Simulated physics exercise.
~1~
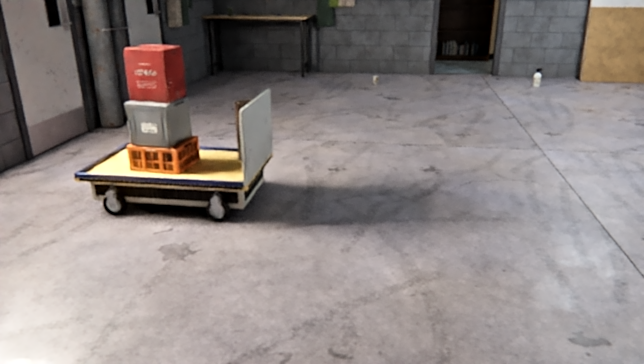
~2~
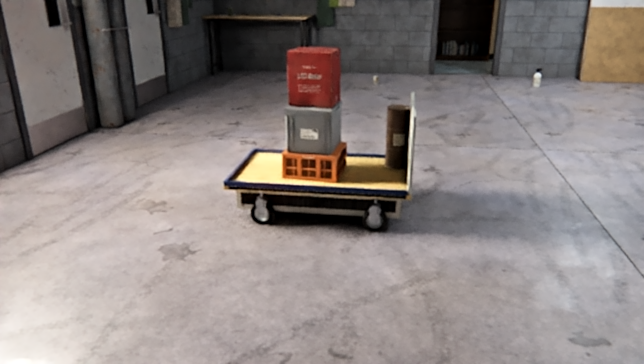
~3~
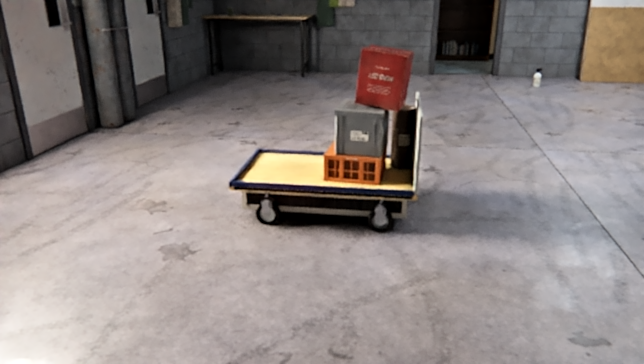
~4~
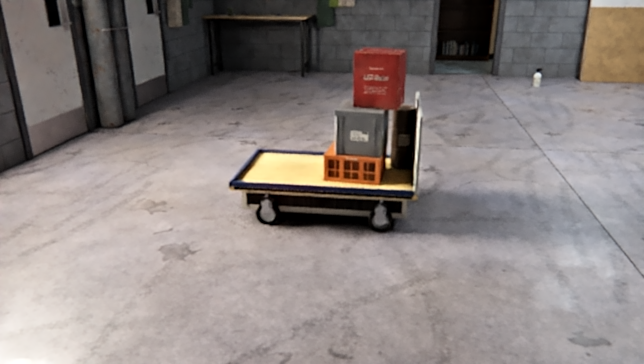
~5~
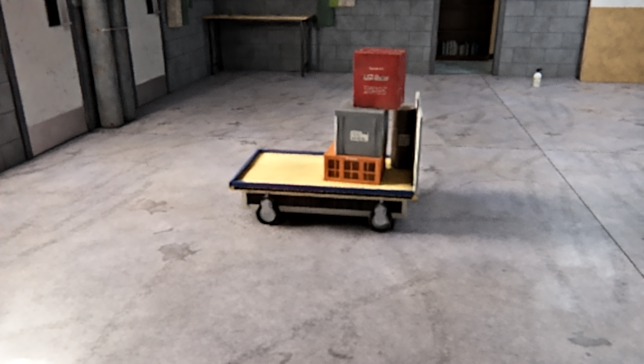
Workshop floor, a cart rolling right and stopping, its crate, tote and red box sliding forward and ending stacked near the board.
